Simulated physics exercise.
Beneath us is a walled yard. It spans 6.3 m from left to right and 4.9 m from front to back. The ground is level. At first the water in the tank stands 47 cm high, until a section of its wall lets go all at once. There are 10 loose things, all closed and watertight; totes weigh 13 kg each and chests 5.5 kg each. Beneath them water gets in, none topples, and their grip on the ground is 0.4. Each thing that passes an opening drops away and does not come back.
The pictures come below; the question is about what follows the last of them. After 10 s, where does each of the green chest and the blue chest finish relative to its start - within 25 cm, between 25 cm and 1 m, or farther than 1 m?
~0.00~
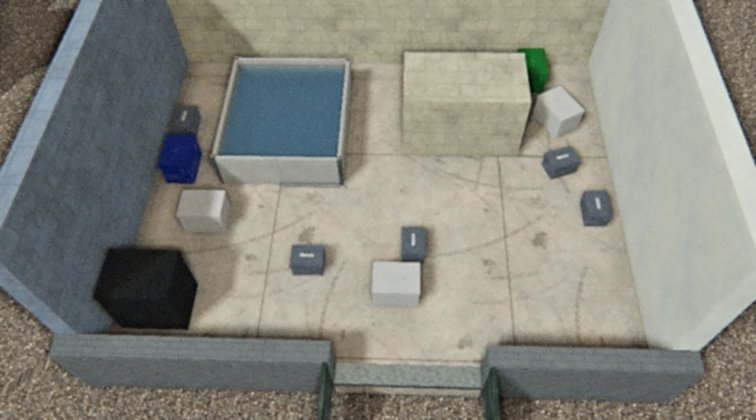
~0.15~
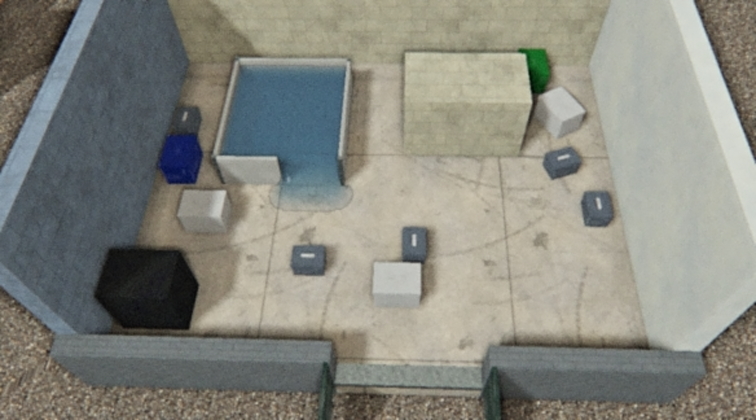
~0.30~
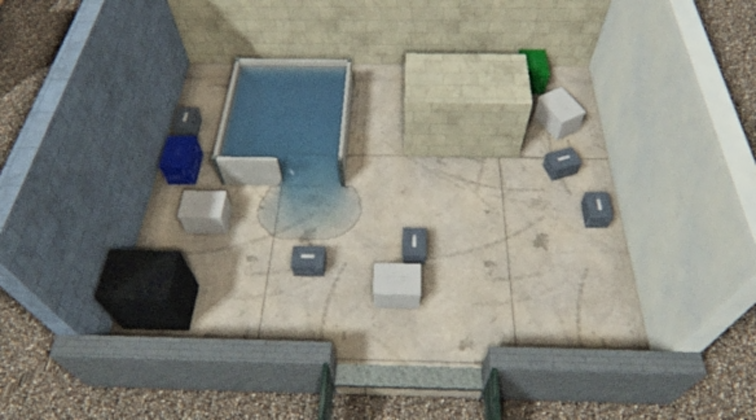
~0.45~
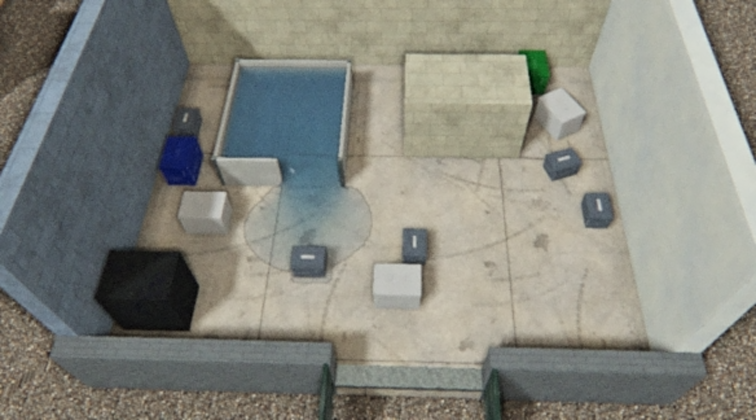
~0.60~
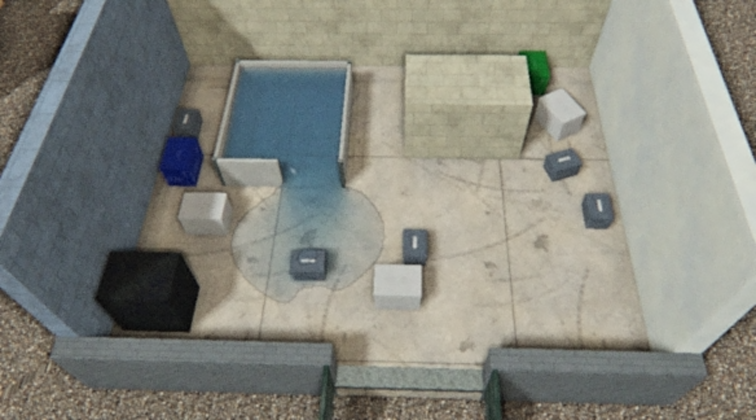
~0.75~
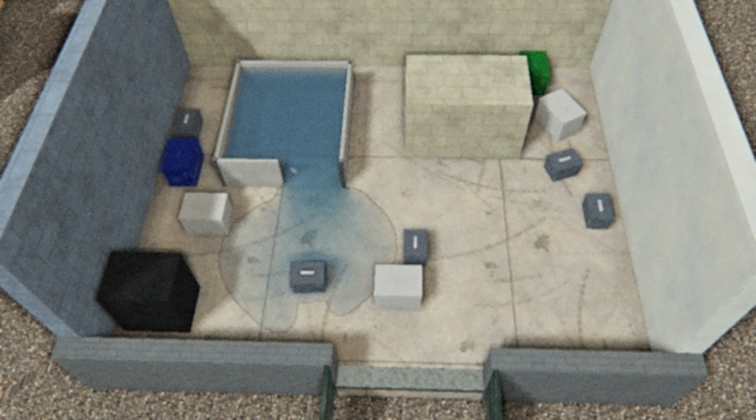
At that point the green chest is within 25 cm, the blue chest is between 25 cm and 1 m.
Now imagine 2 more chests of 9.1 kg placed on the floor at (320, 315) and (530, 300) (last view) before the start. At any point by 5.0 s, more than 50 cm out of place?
Lab note - in order: Above threshold / below threshold.
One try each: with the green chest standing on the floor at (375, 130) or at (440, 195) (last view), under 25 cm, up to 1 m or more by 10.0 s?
From the first place it is barely disturbed; from the second it is barely disturbed.
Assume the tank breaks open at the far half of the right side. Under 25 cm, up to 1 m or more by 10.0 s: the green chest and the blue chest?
Green chest: Displaced far; blue chest: Essentially stationary.
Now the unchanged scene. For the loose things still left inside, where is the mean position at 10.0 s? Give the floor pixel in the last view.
The average lands around (429, 171).
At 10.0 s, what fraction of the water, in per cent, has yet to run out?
Somewhere near 68 percent, give or take.
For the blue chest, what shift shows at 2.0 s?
Some 0 cm from the start.
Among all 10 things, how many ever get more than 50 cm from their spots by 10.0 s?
That comes to 3.
After 2.0 s the green chest is near (535, 63), 0.0 m from its start, aground; the blue chest is near (179, 153), 0.0 m from its start, aground; 0 of 10 are out; 1 afloat.
After 4.5 s the green chest is near (535, 63), 0.0 m from its start, aground; the blue chest is near (188, 137), 0.3 m from its start, aground; 1 of 10 are out; 0 afloat.
After 7.0 s the green chest is near (535, 63), 0.0 m from its start, aground; the blue chest is near (203, 132), 0.4 m from its start, afloat; 1 of 10 are out; 3 afloat.
After 10.0 s the green chest is near (535, 63), 0.0 m from its start, aground; the blue chest is near (203, 132), 0.4 m from its start, afloat; 1 of 10 are out; 2 afloat.
